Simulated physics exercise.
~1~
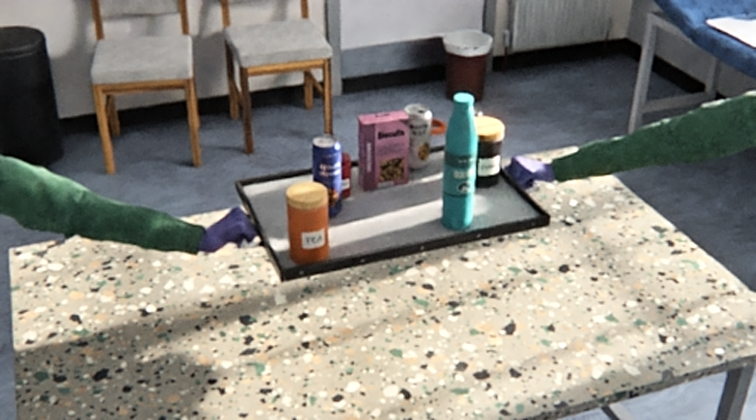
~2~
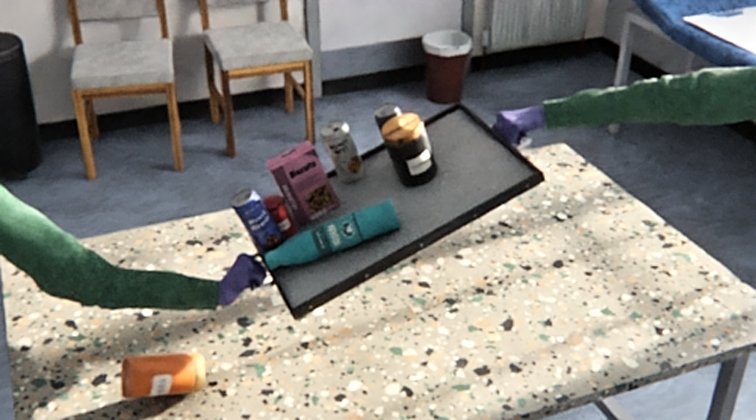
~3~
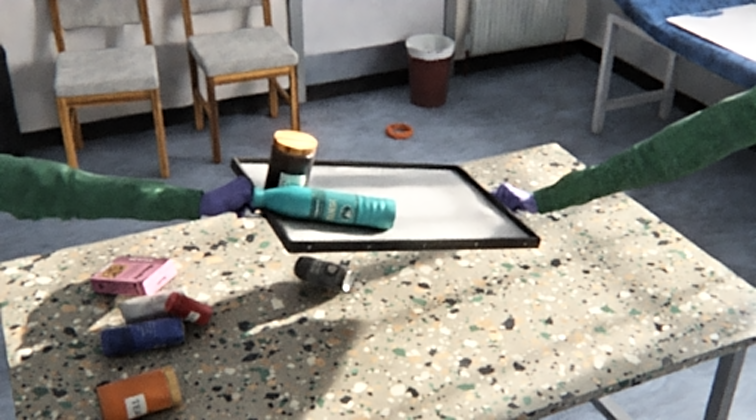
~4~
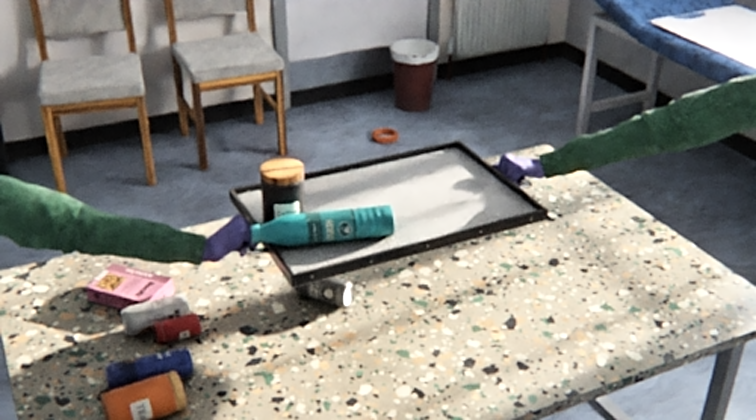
The clip opens on two purple-gloved hands holding a black-rimmed tray of jars, cans, a pink packet and a turquoise bottle above a speckled table. The tray tips steeply down to the left, and the orange jar drops onto the table while the bottle topples and the other items slide and lean left. More items spill off, including the pink packet, the blue can and the red shaker, as the tray swings back. Finally it is held steadier, with the turquoise bottle lying on its side beside the upright black jar, while the fallen things lie scattered on the tabletop.
